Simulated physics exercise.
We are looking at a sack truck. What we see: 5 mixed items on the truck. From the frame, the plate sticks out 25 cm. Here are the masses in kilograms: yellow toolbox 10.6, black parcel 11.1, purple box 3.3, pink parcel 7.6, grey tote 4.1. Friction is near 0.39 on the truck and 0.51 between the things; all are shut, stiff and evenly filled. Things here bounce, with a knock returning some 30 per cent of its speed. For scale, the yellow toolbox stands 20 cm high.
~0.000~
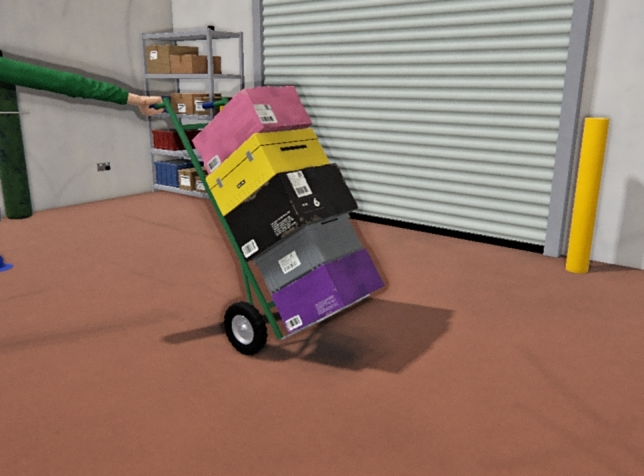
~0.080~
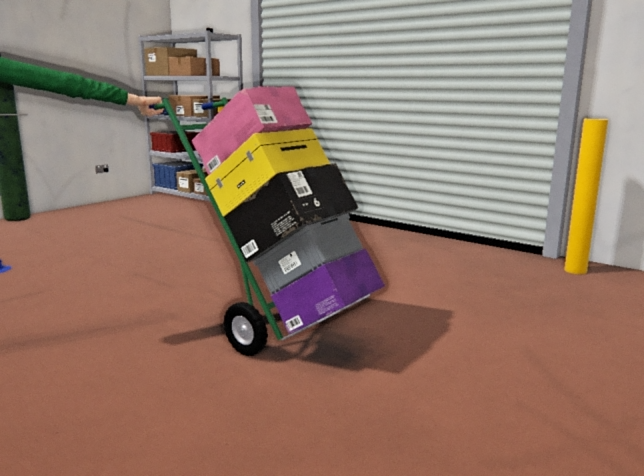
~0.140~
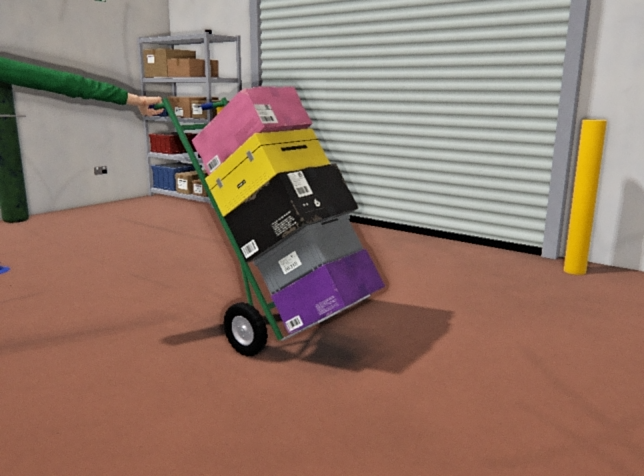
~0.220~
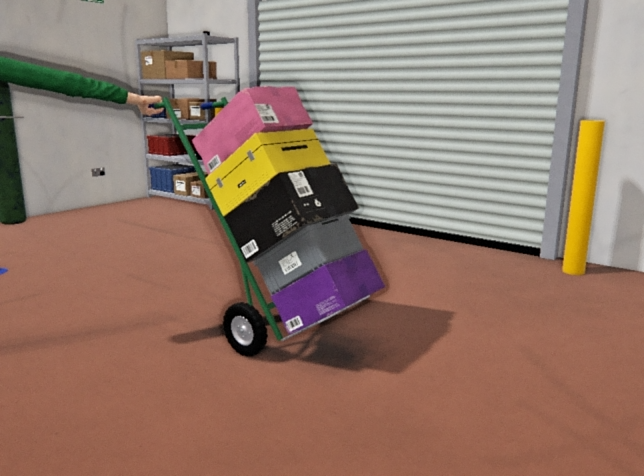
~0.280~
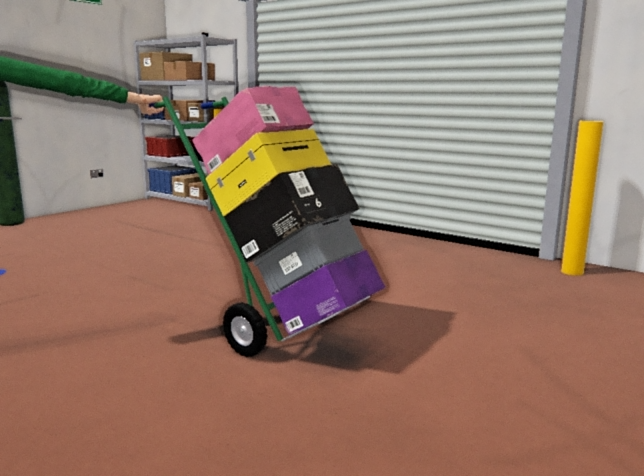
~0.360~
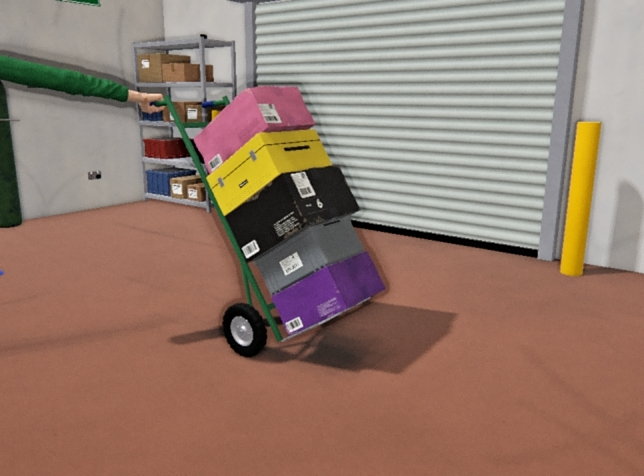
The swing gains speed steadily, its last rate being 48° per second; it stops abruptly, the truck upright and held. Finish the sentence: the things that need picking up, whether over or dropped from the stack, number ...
... not one.
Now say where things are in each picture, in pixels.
Truck 35° back; yellow toolbox (268, 172); black parcel (292, 212), in the first frame.
Truck 35° back; grey tote (309, 255); purple box (328, 291), in the second frame.
Truck 35° back; pink parcel (252, 132); grey tote (309, 255), in the third frame.
Truck 34° back; purple box (328, 291); pink parcel (252, 132), in the fourth frame.
Truck 34° back; grey tote (309, 256); purple box (328, 292), in the fifth frame.
Truck 33° back; yellow toolbox (270, 172); black parcel (293, 213), in the sixth frame.
After 1.46 s, truck 2° back.
After 1.76 s, truck upright; yellow toolbox tipped 8° from how it sat near (358, 200); black parcel tipped 8° from how it sat near (354, 251); pink parcel tipped 8° from how it sat.
After 2.26 s, truck upright; yellow toolbox tipped 4° from how it sat near (347, 200); black parcel tipped 3° from how it sat near (347, 251); pink parcel tipped 3° from how it sat.
At rest (3.0 s), all 5 in place, give or take 10 cm. Seen from the same camera at the end, yellow toolbox near (339, 199), black parcel near (340, 250).
